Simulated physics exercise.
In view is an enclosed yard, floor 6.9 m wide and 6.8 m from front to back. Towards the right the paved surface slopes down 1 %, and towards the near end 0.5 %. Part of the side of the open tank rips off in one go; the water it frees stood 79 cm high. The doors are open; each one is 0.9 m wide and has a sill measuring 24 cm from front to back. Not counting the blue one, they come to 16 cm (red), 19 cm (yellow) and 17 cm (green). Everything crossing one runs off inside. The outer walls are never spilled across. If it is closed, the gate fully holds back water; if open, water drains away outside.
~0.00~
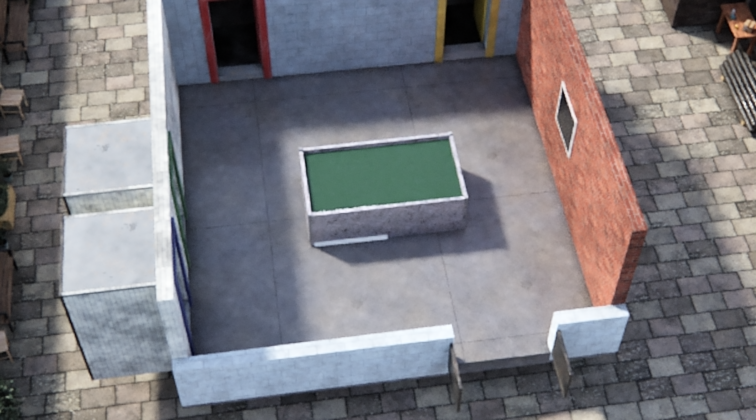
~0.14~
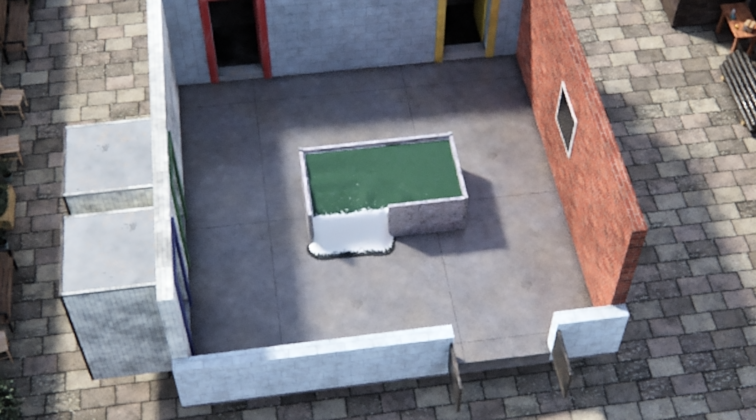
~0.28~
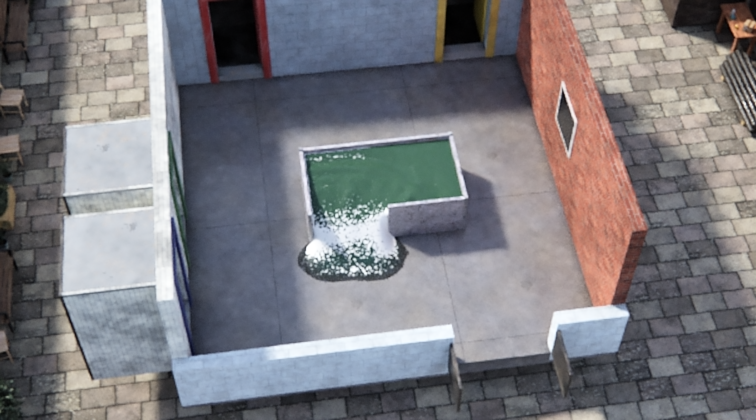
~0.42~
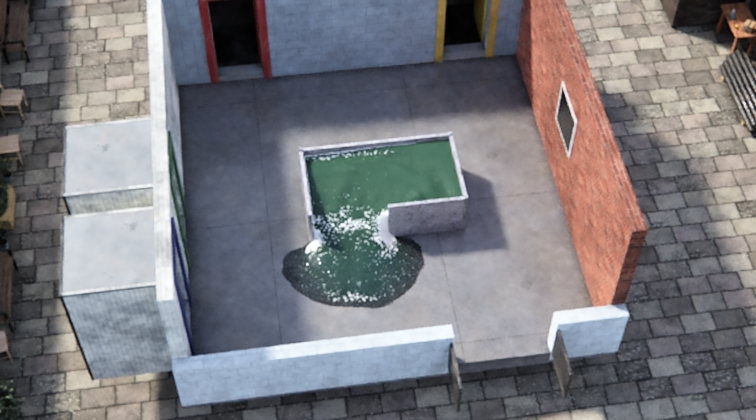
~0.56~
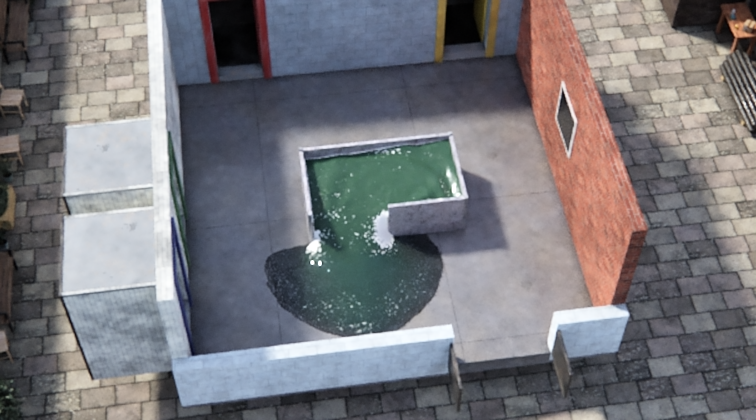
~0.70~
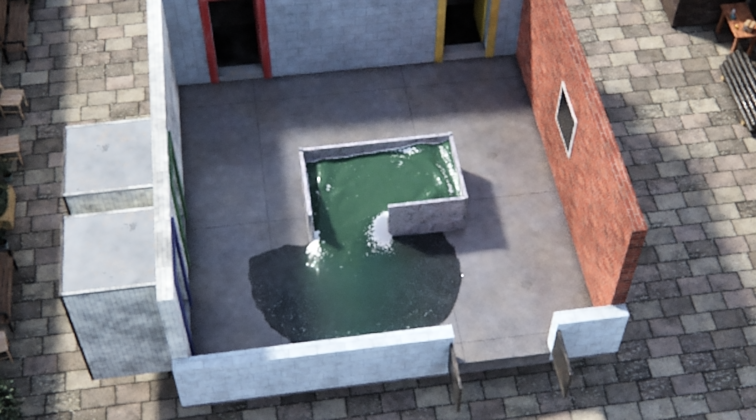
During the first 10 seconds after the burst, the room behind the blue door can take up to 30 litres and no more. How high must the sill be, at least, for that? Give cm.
About 21 cm.
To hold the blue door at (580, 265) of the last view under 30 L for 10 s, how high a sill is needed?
Around 10.0 cm would do it.
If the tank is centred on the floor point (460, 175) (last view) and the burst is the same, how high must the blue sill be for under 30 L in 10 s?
16 cm or thereabouts.
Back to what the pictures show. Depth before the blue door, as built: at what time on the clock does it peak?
It peaks around 2.8 s.
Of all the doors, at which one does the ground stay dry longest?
Yellow, last of all.
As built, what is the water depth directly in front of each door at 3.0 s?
Lab note, cm: Red 0; yellow 0; blue 27; green 7.
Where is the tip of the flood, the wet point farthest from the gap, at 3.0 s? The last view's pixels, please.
The farthest wet point sits near (599, 334).
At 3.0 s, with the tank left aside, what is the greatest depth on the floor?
Close to 36 centimetres.
After 1.4 s water covers 25 % of the floor, deepest (45 cm) near (357, 353); it has not reached the blue door.
After 3.0 s water covers 35 % of the floor, deepest (36 cm) near (206, 381); 27 cm at the blue door, 6 litres in over its 26 cm sill.
After 10.0 s water covers 95 % of the floor, deepest (14 cm) near (499, 127); 5 cm at the blue door, 10 litres in over its 26 cm sill.
At the blue door as built, the water arrived by 1.8 s and peaked near 28 cm at 2.8 s.
Run again over the same 10 s with other heights there, 51 litres in over 18 cm, 15 litres over 24 cm. The limit of 30 litres is kept from about 21 cm up.
